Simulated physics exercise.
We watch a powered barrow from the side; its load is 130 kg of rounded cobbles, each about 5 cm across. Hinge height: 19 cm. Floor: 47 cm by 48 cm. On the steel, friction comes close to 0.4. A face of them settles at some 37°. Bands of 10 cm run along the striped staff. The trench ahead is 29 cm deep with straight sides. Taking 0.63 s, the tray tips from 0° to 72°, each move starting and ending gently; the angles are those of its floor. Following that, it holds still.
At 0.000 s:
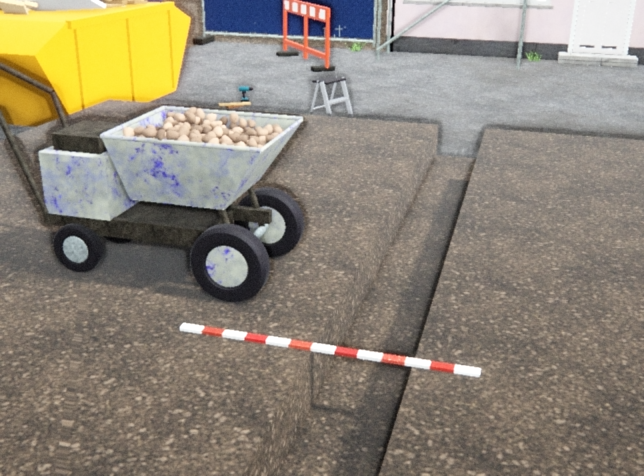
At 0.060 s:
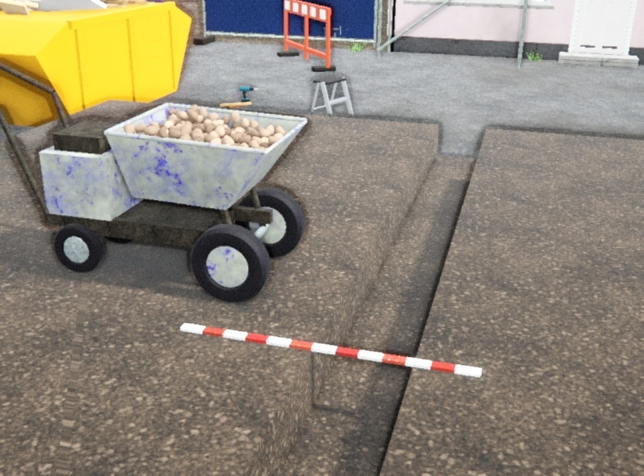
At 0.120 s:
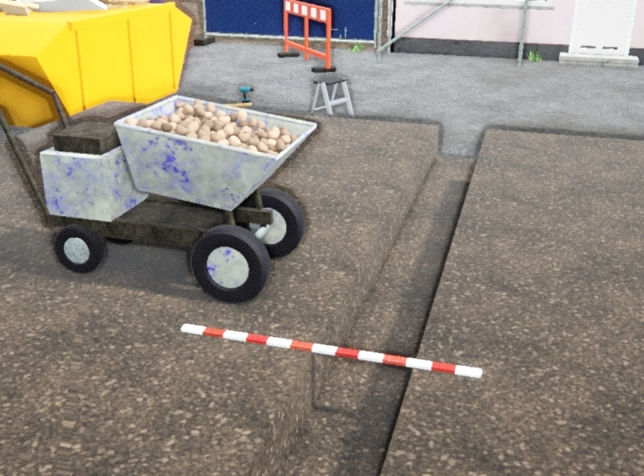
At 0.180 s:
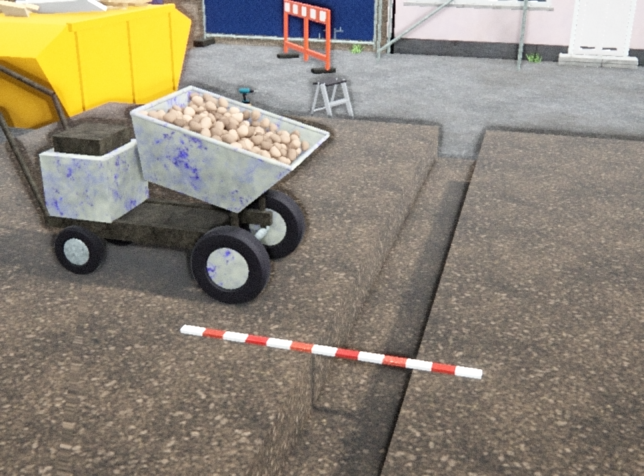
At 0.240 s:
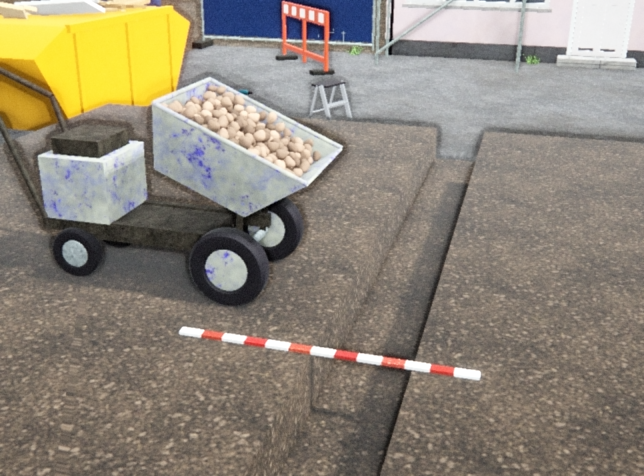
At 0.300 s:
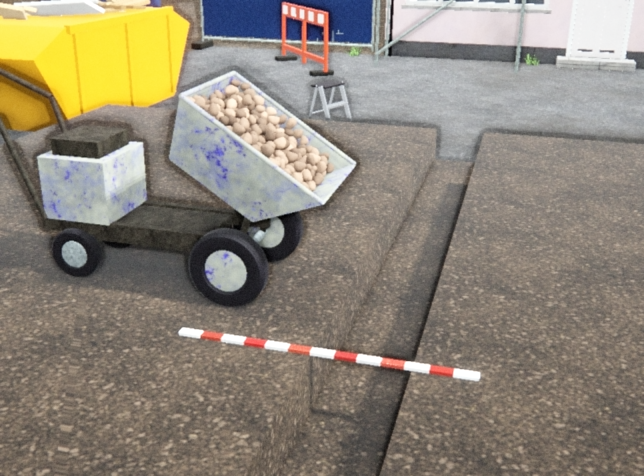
The grey tray of a small wheeled barrow, loaded with rounded cobbles, tilts steadily downward to the right, its rear rising, while the wheels stay still beside a red-and-white striped staff and a straight-sided trench.
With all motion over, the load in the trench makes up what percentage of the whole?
It makes up about 73 percent of the whole load.
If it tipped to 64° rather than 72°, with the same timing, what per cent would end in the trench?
Some 60% would finish there.
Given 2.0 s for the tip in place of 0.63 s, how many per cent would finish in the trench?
With that change, it comes to around 100 per cent.
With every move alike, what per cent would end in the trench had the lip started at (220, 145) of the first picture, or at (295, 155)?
From the first place around 100 per cent, from the other around 40.
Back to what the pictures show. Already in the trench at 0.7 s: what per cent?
Roughly 35% by that time.
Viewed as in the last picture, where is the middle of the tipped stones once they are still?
In the last view, about (407, 336).
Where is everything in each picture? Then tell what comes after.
In the first frame, lip at (261, 151), floor tilted 0°, highest stones at (199, 118).
In the second frame, lip at (265, 152), floor tilted 2°, highest stones at (196, 115); the stones move at 0.4 m/s on average.
In the third frame, lip at (276, 158), floor tilted 7°, highest stones at (191, 111); the stones move at 0.9 m/s on average.
In the fourth frame, lip at (291, 169), floor tilted 14°, highest stones at (203, 104); the stones move at 1.2 m/s on average.
In the fifth frame, lip at (307, 184), floor tilted 23°, highest stones at (212, 98); the stones move at 1.5 m/s on average.
In the sixth frame, the tray is at 33°, its lip at (323, 203); the top of the load is at (232, 93); the stones move at 1.6 m/s on average.
After 0.5 s the floor is at 60°; 100 % in the tray; the foremost stones are at (359, 222).
After 0.7 s the floor is at 72°; 63 % in the tray, 34 % in the trench, 4 % past the trench; the foremost stones are at (444, 301).
After 1.1 s the floor is at 72°; 18 % in the tray, 55 % in the trench, 27 % past the trench; the foremost stones are at (611, 320).
After 3.0 s the floor is at 72°; 0 % in the tray, 73 % in the trench, 27 % past the trench; the foremost stones are past the picture's edge.
